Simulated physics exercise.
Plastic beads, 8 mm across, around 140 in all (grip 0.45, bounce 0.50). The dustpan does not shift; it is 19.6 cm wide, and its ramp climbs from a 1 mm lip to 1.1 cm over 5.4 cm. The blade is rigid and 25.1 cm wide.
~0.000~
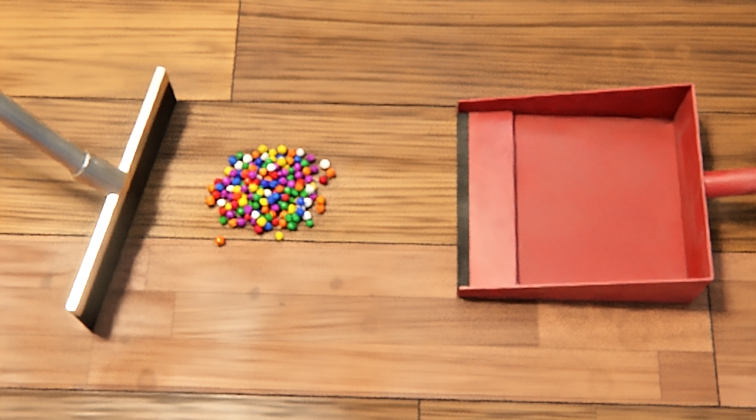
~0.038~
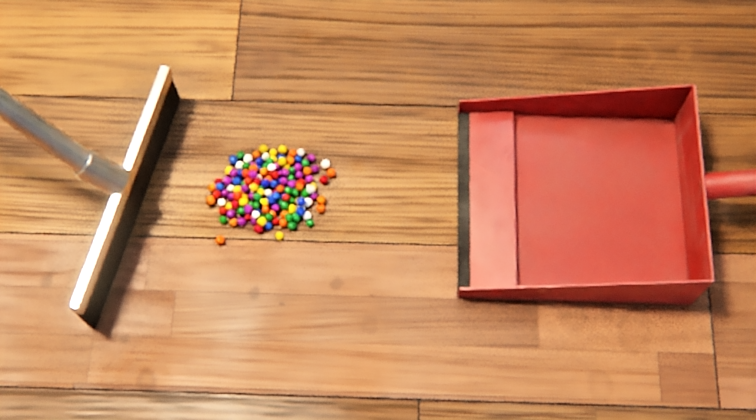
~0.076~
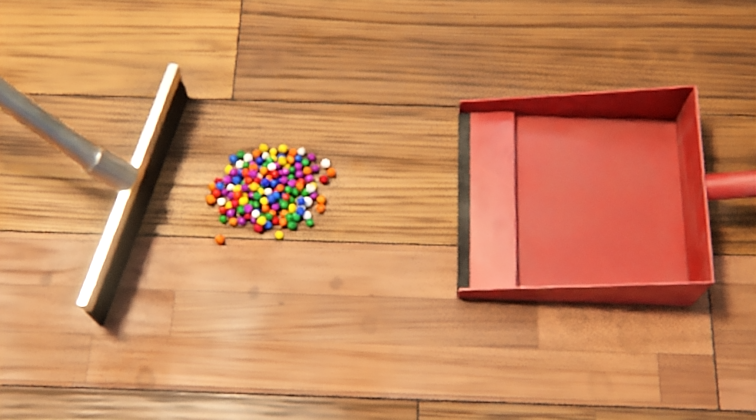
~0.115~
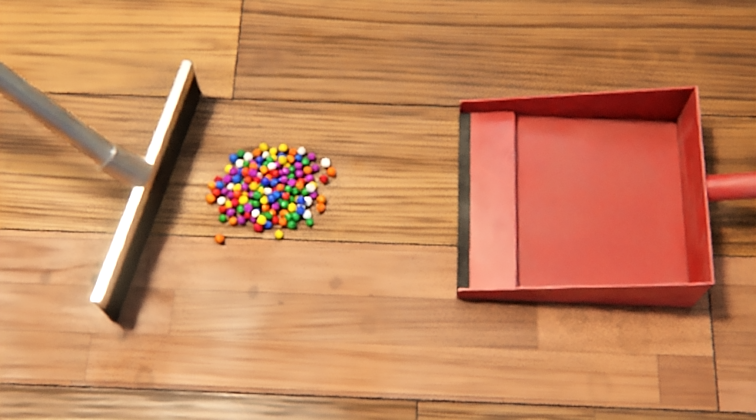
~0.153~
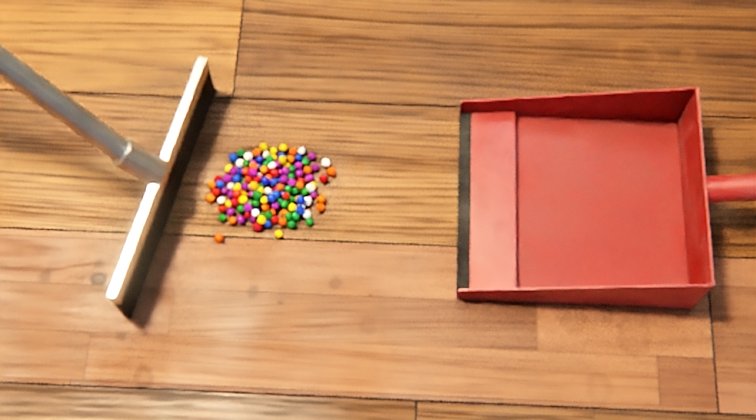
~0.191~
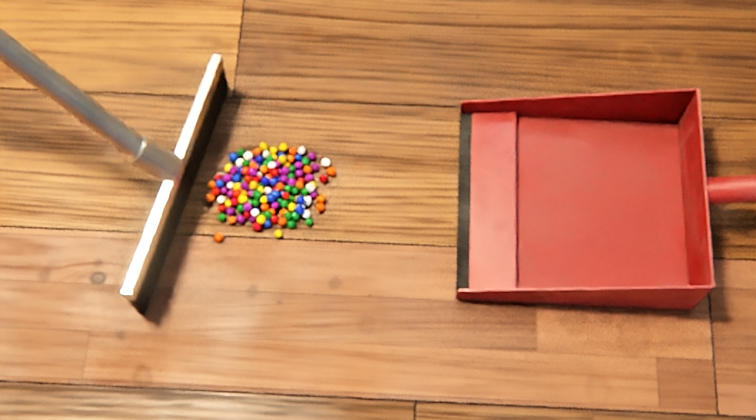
The footage shows a broom-like tool with a straight blade and grey handle sliding rightward across a wooden floor to the edge of a pile of colourful beads, while the beads and a red dustpan on the right stay still.
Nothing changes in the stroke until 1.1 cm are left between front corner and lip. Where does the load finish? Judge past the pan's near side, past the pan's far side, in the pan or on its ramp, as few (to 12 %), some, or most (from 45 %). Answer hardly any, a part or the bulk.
Past the pan's near side: Hardly any; past the pan's far side: Hardly any; in the pan or on its ramp: Hardly any.
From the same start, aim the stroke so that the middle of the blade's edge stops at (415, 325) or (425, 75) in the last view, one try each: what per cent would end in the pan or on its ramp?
Some 30 and 0 per cent.
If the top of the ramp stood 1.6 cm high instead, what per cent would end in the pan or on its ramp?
It would be near 5 per cent.
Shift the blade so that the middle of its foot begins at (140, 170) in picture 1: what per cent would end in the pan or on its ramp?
About 5 per cent.
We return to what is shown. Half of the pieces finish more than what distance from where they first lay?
About 18 cm.
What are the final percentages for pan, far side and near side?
Near side 5; far side 5; pan 5.
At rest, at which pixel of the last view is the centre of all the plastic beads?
Near (445, 194).
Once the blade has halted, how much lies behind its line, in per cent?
About 0 per cent.
Then, at 0.50 s, middle of the blade 16 cm from the lip; 0 % over the lip, far side 0 %, near side 0 %.
Then, at 0.71 s, middle of the blade 8 cm from the lip; 0 % over the lip, far side 5 %, near side 0 %.
After 1.03 s, middle of the blade 4 cm from the lip; 5 % over the lip, far side 5 %, near side 5 %.
At rest (1.4 s), near side 5 %, far side 5 %, pan 5 %, in front of the lip or behind the blade 80 %.
